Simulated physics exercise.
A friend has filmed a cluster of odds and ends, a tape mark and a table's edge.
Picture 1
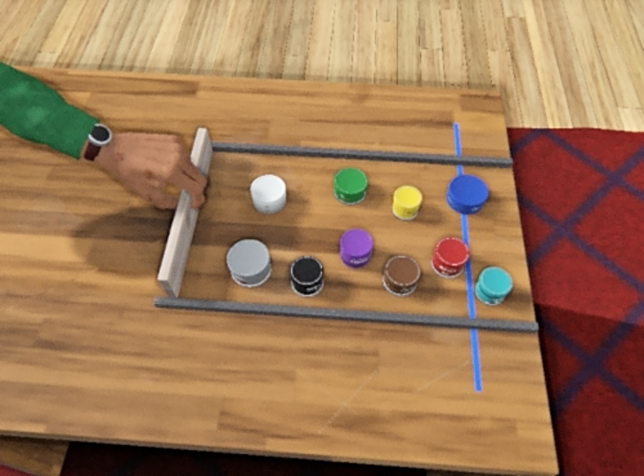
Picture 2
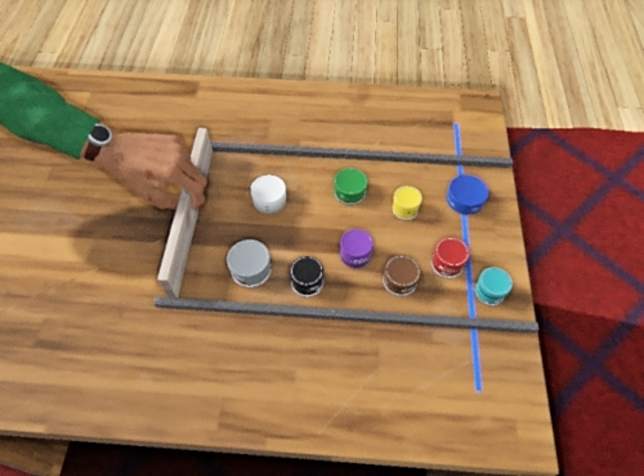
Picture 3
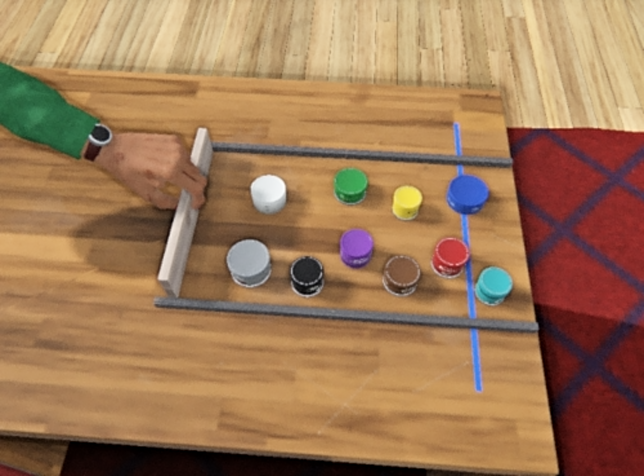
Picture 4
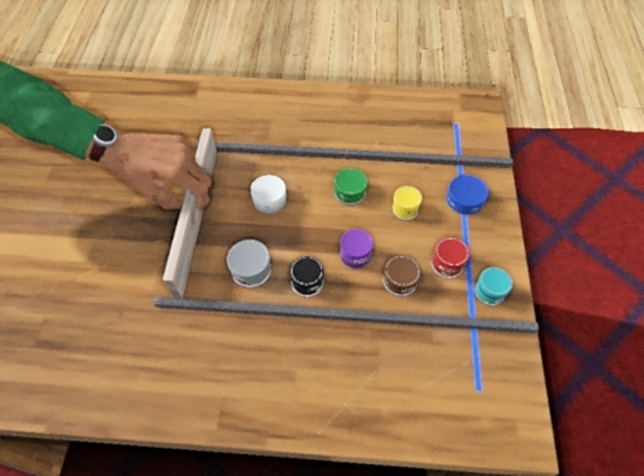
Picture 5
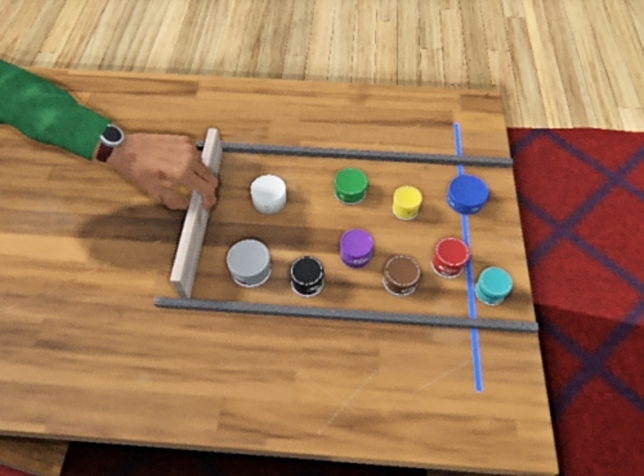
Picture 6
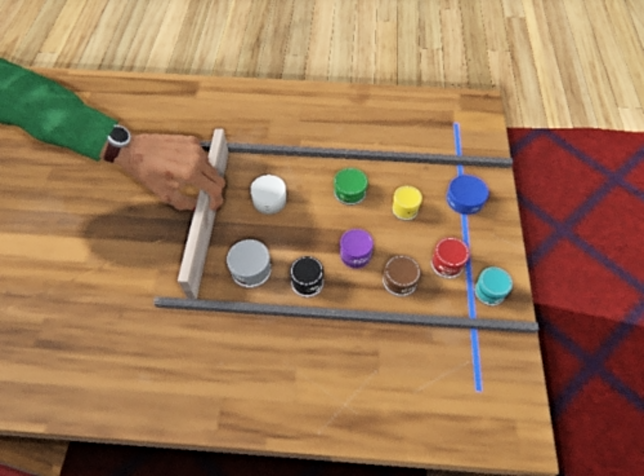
A hand slides a pale board slightly right toward colourful tubs on a wooden table.
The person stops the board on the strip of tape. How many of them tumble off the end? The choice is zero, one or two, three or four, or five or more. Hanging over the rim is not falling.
Outcome: The number that fall off is one or two.
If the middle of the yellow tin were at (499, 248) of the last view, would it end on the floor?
Then it falls.
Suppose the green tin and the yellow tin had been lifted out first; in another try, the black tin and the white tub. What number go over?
First 1, then 1.
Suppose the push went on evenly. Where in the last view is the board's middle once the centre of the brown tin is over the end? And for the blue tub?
Near (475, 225) and (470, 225).
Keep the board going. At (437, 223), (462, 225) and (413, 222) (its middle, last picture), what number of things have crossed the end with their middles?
Past the end: 0, 1 and 0.
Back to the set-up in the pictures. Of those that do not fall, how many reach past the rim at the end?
That would be 4.
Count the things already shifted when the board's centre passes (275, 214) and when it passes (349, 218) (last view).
By then 3, and 6.
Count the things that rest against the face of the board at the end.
The number is 4.
A little later, none off yet; turquoise tin at rest near (493, 287); blue tub at rest near (467, 195); red pot at rest near (450, 258).
When it is over, the number that fall off is one or two; down, red pot.
